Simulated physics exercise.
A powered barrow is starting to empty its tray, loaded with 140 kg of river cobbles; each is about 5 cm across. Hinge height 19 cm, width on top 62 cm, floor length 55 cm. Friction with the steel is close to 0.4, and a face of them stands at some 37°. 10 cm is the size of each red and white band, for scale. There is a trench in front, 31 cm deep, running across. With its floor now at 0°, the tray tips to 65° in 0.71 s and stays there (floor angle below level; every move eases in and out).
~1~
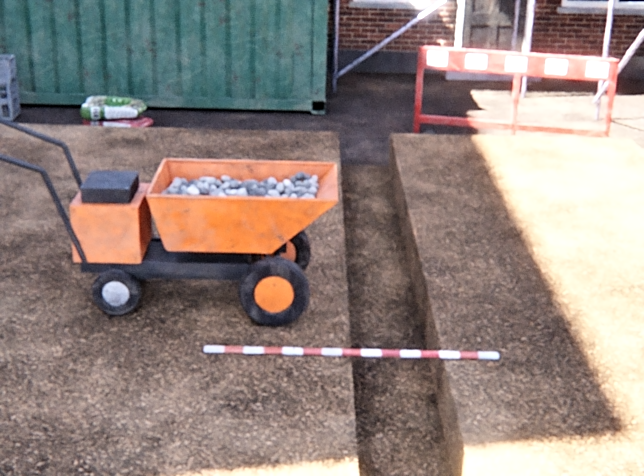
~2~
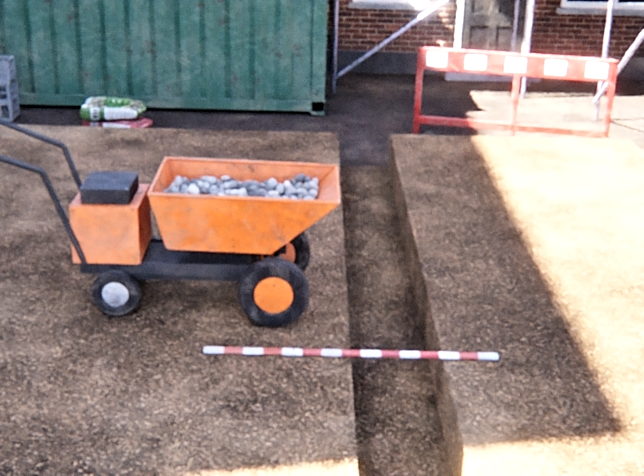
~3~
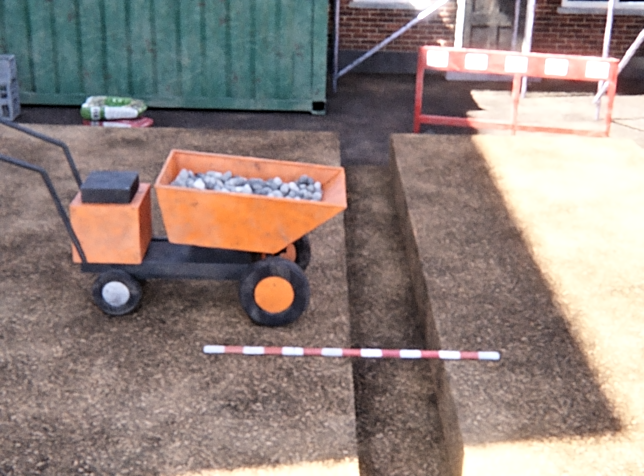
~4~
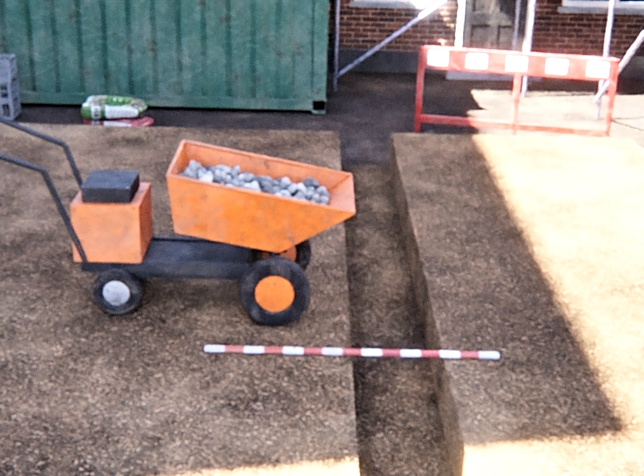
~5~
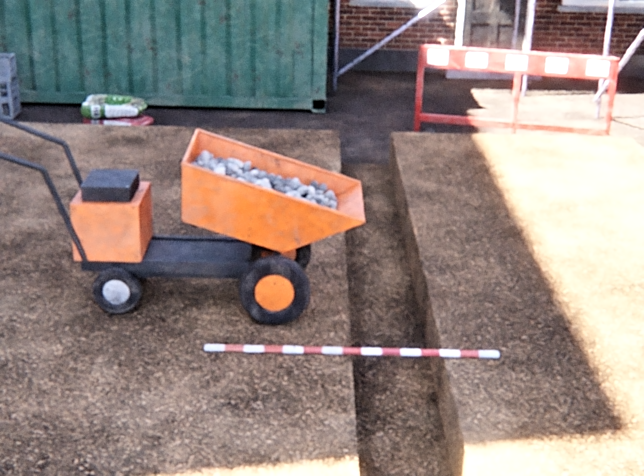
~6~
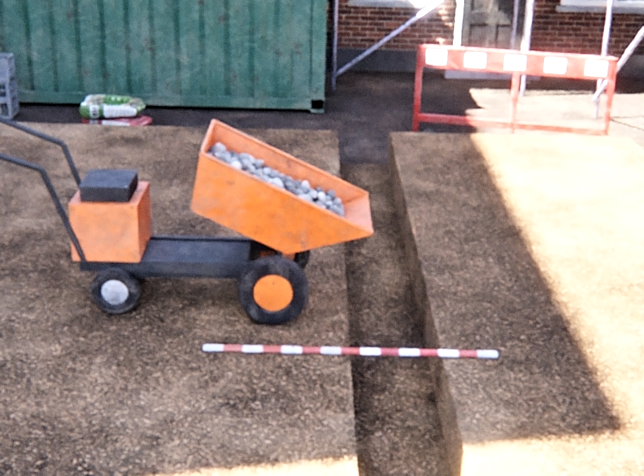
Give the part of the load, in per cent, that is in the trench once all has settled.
Close to 71 in a hundred.
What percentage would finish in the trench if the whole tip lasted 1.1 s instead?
About 80%.
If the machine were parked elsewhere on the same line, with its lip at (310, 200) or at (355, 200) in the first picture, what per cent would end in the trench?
First some 95, then 50 per cent.
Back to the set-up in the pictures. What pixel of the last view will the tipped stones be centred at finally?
Roughly (413, 336), I'd say.
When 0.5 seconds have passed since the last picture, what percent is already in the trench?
Some 15 per cent of the load by that point.
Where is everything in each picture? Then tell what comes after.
In the first picture, the tray is at 0°, its lip at (337, 201); the top of the load is at (257, 185).
In the second picture, lip at (339, 203), floor tilted 1°, highest stones at (246, 185).
In the third picture, the tray is at 5°, its lip at (346, 207); the top of the load is at (210, 181).
In the fourth picture, the tray is at 10°, its lip at (355, 213); the top of the load is at (206, 174).
In the fifth picture, lip at (365, 222), floor tilted 17°, highest stones at (214, 165).
In the sixth picture, lip at (373, 234), floor tilted 25°, highest stones at (220, 156).
Then, 0.2 s after the last picture the floor is at 55°, 100 % in the tray; the foremost stones are at (373, 261).
Then, 0.5 s after the last picture the floor is at 65°, 85 % in the tray, 15 % in the trench; the foremost stones are at (430, 297).
Then, 0.9 s after the last picture the floor is at 65°, 28 % in the tray, 45 % in the trench, 27 % past the trench; the foremost stones are at (559, 314).
Then, 2.8 s after the last picture the floor is at 65°, 0 % in the tray, 71 % in the trench, 29 % past the trench; the foremost stones are past the picture's edge.
